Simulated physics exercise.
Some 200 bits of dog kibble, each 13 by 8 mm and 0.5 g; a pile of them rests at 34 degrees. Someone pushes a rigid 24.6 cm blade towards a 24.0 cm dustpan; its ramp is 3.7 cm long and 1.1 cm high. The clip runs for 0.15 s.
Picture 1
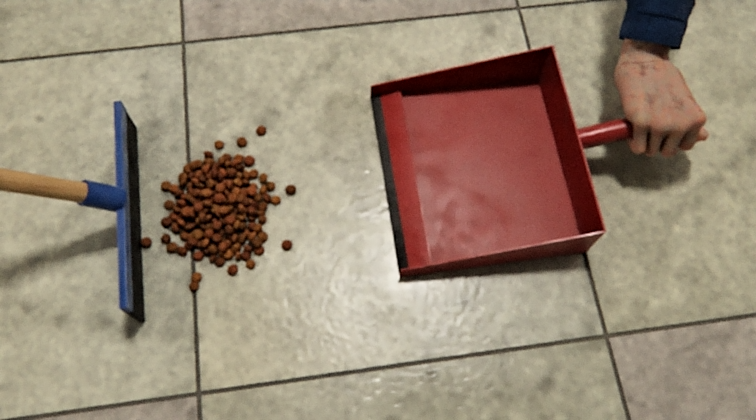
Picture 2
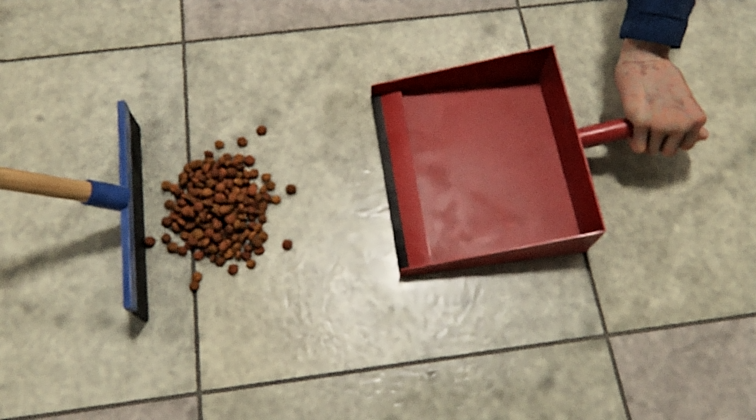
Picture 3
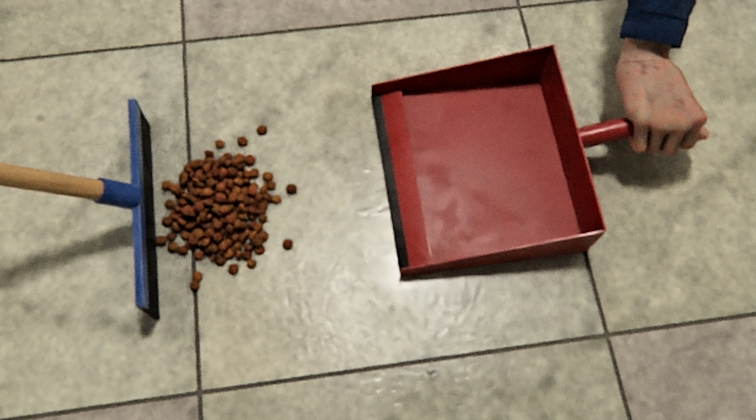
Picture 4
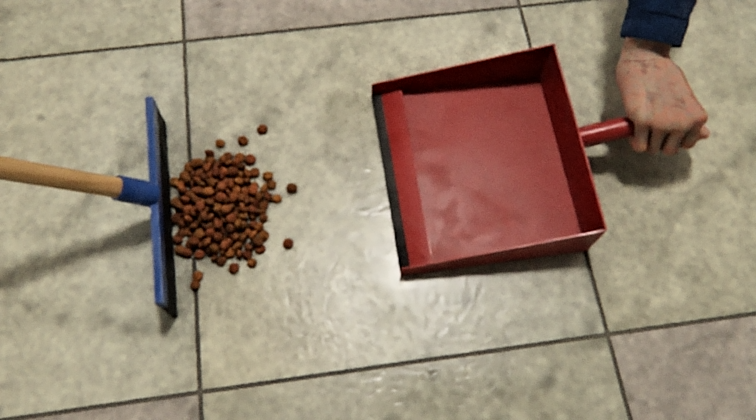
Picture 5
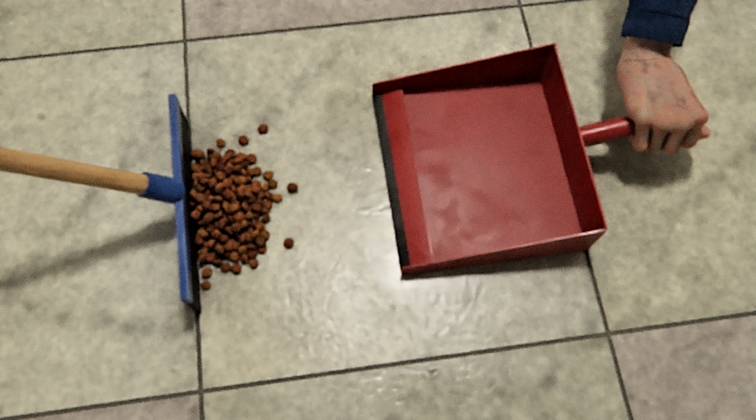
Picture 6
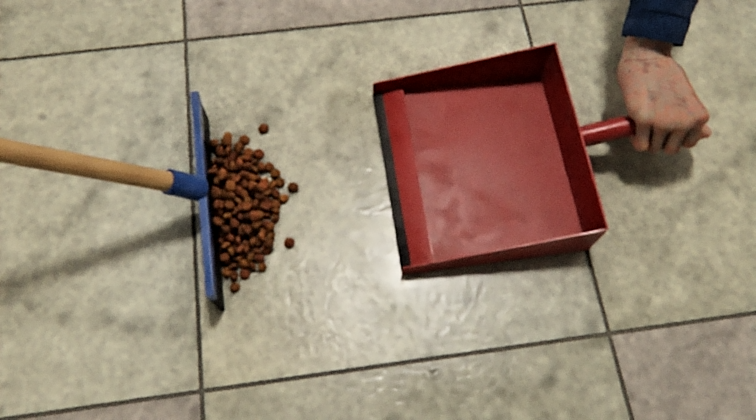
A blue blade on a wooden handle slides slowly right across the tiled floor toward a loose pile of brown kibble. It meets the pile's left edge and pushes the pieces rightward, bunching them against its face, while a hand at the right holds a red dustpan still.
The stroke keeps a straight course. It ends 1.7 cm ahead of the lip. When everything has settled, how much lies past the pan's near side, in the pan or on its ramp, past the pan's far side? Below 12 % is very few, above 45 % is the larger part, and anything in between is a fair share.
Near side: Very few, pan: The larger part, far side: Very few.
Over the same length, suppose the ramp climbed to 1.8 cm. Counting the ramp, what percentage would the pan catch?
60 %.
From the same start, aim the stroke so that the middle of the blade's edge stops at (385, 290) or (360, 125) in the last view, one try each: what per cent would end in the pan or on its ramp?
Some 30 in a hundred and 55 in a hundred.
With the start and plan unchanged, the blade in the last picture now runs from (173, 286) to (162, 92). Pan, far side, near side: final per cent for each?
You'd see pan at 45, far at 10 and near at 0.
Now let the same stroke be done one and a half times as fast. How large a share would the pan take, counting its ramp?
It would come to roughly 70 percent.
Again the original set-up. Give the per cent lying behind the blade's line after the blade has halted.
About 0 percent.
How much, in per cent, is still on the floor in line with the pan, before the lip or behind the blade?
Roughly 25 percent.
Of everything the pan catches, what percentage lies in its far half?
Something like 40 per cent of the catch.
Then, 0.13 s after the last picture, middle of the blade 10 cm from the lip; 0 % over the lip, far side 0 %, near side 0 %.
Then, 0.21 s after the last picture, middle of the blade 4 cm from the lip; 10 % over the lip, far side 0 %, near side 0 %.
Then, 0.43 s after the last picture, middle of the blade 2 cm from the lip; 70 % over the lip, far side 0 %, near side 0 %.
In the end, near side 5 %, pan 70 %, far side 5 %, in front of the lip or behind the blade 25 %.
